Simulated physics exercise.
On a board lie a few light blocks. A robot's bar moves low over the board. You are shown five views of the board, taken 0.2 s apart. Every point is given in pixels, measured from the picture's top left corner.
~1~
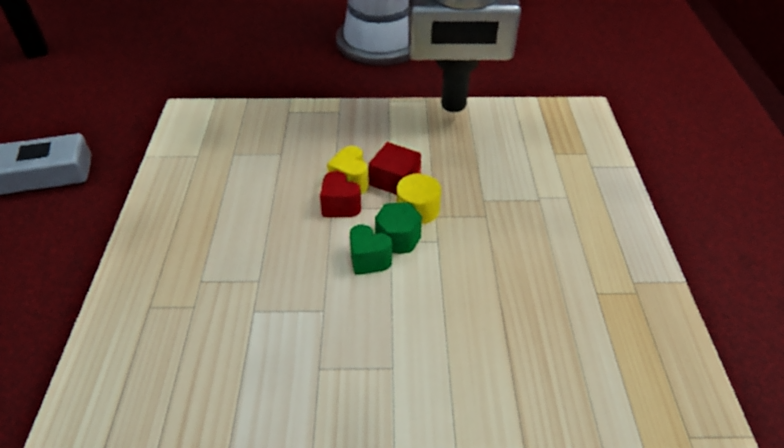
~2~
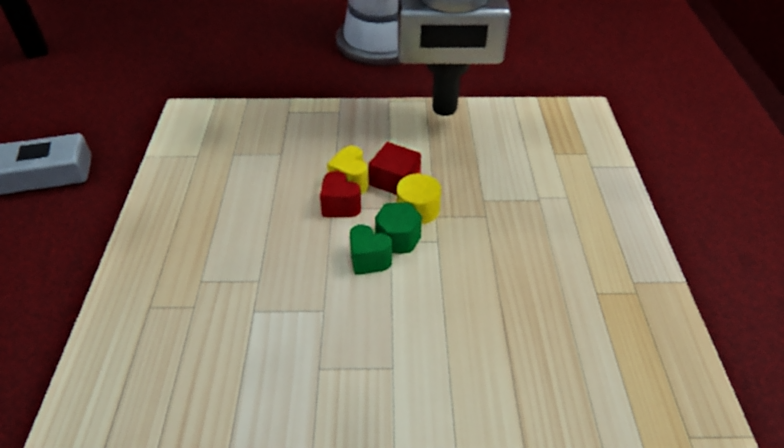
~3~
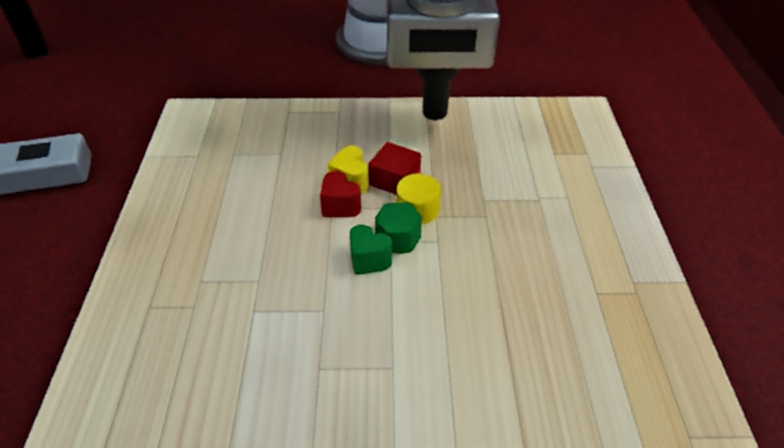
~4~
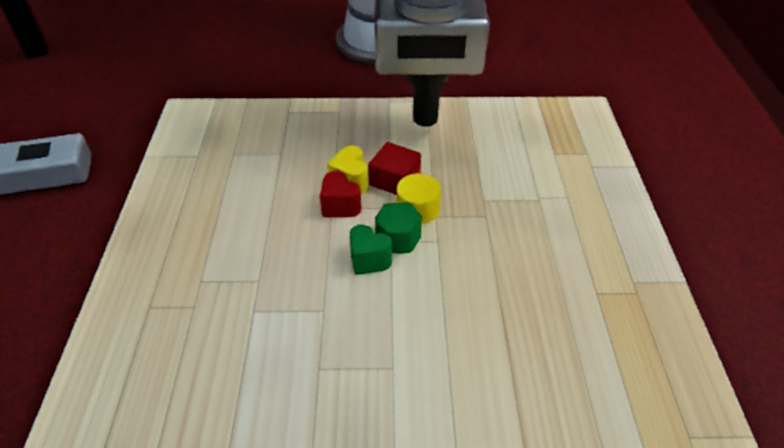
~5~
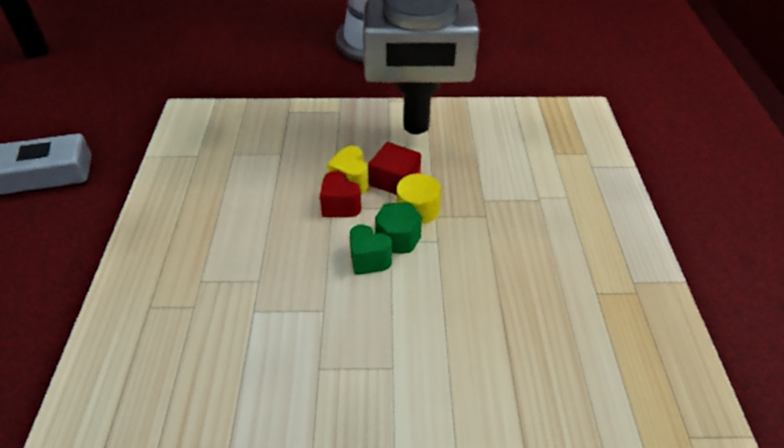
On a pale wooden board, a robot's dark bar moved a short way left and slightly nearer the viewer, while the clustered red, yellow and green blocks beside it stayed still.
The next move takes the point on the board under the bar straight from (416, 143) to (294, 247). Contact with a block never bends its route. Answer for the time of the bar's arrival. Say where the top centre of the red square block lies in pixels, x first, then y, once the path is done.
Its top centre lands on (373, 197).
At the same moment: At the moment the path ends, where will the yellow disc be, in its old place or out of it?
That block slides.
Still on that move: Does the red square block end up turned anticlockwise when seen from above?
The answer is yes.
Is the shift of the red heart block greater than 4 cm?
Going by the path, yes.
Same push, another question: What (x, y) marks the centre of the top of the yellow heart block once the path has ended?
About (323, 169).
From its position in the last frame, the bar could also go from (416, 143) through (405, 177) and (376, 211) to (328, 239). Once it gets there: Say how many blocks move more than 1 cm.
Moved: 2.
What follows on the original path. One third of the way, bar (379, 160); red square block (384, 177), turned 30° anticlockwise; yellow disc (426, 195).
Two thirds of the way, bar (338, 194); red heart block (304, 200), turned 25° anticlockwise; yellow heart block (323, 169), turned 60° clockwise; red square block (373, 197), turned 80° anticlockwise; yellow disc (427, 196).
At the end, bar (291, 232); red heart block (263, 218), turned 65° clockwise; yellow heart block (323, 169), turned 60° clockwise; red square block (373, 197), turned 80° anticlockwise; yellow disc (427, 196).
